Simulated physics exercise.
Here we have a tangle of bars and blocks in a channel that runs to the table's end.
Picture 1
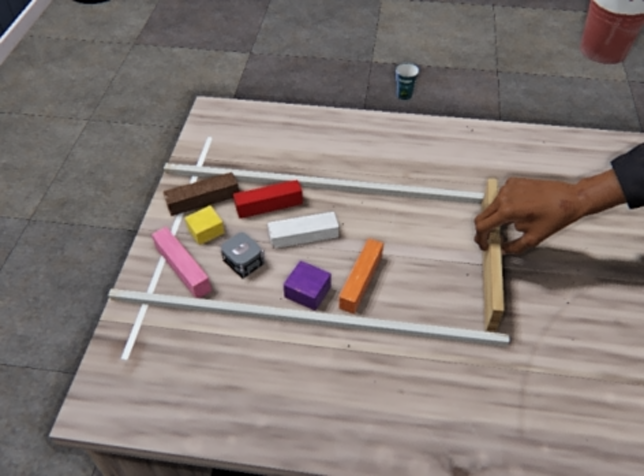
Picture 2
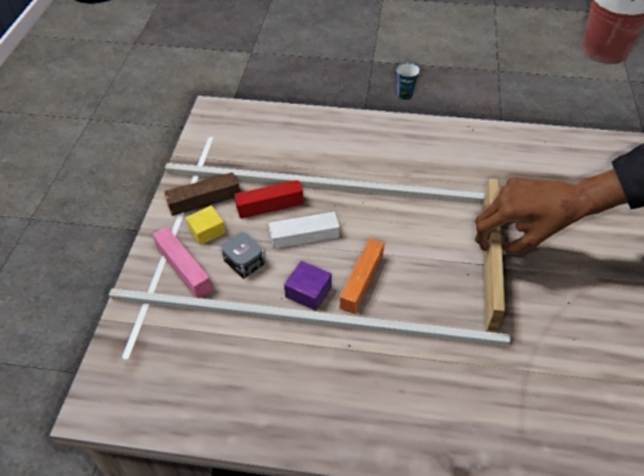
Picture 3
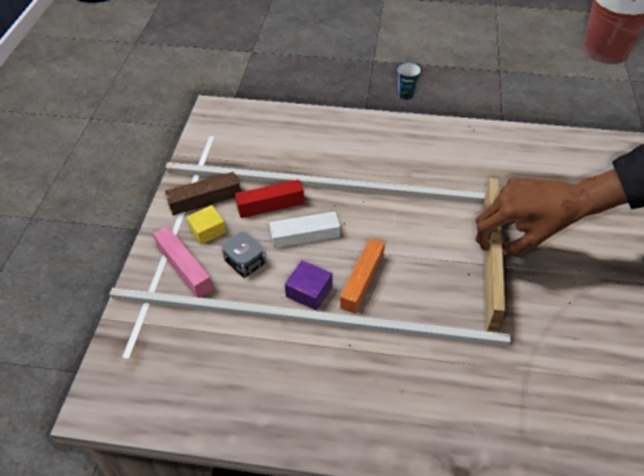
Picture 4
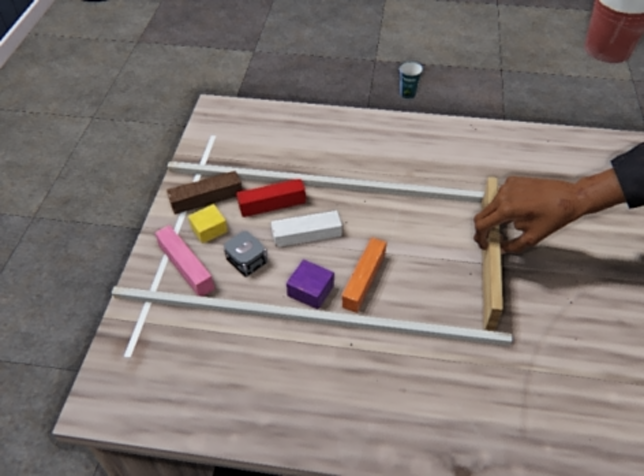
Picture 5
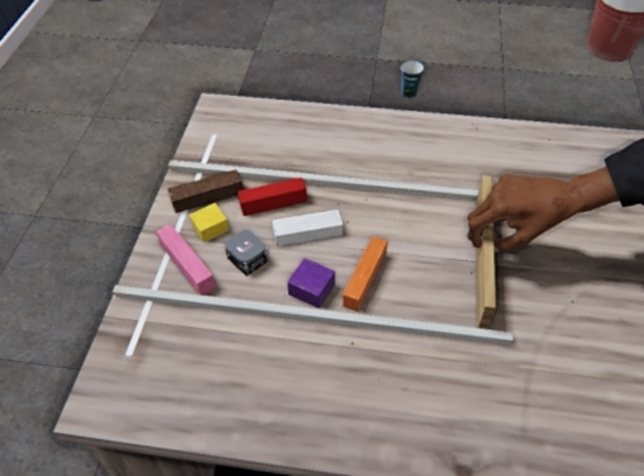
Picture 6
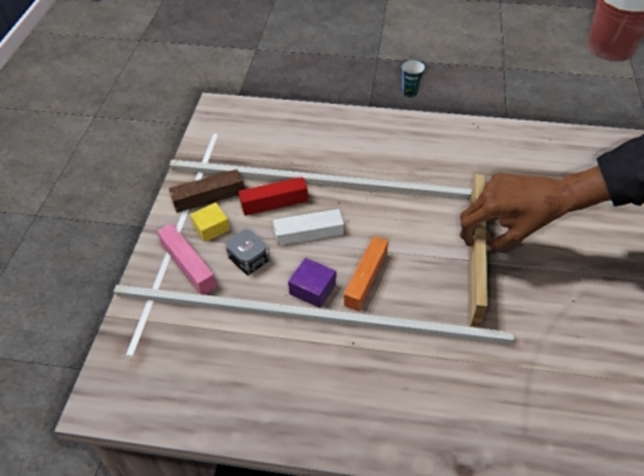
In this clip, a hand holds a wooden board upright at the right of a channel of colourful bars and blocks between two pale rails, then slides it slightly left while the scattered pieces stay still on the table.
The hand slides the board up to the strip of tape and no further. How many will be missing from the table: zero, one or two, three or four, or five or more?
In the end the number that fall off is three or four.
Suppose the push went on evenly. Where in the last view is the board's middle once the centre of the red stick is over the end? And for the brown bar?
Its middle is around (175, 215) and around (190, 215).
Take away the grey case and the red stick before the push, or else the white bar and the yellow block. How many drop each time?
The counts: 2 and 1.
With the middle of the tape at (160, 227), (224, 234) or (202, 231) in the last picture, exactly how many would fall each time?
It would be 7, 0 and 2.
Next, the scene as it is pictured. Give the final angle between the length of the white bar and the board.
Roughly 55° out of line.
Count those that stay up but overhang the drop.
That would be 4.
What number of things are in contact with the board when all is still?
That makes 3.
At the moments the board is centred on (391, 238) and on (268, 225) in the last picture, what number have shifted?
0 and 7.
A little later, none off yet; brown bar at rest near (207, 190); pink bar at rest near (186, 259); yellow block at rest near (210, 222).
Next, none off yet; brown bar shifted a little near (185, 186); pink bar shifted about its own width near (126, 252); yellow block shifted well along near (141, 223).
When it is over, the number that fall off is three or four; down, yellow block, pink bar and brown bar.
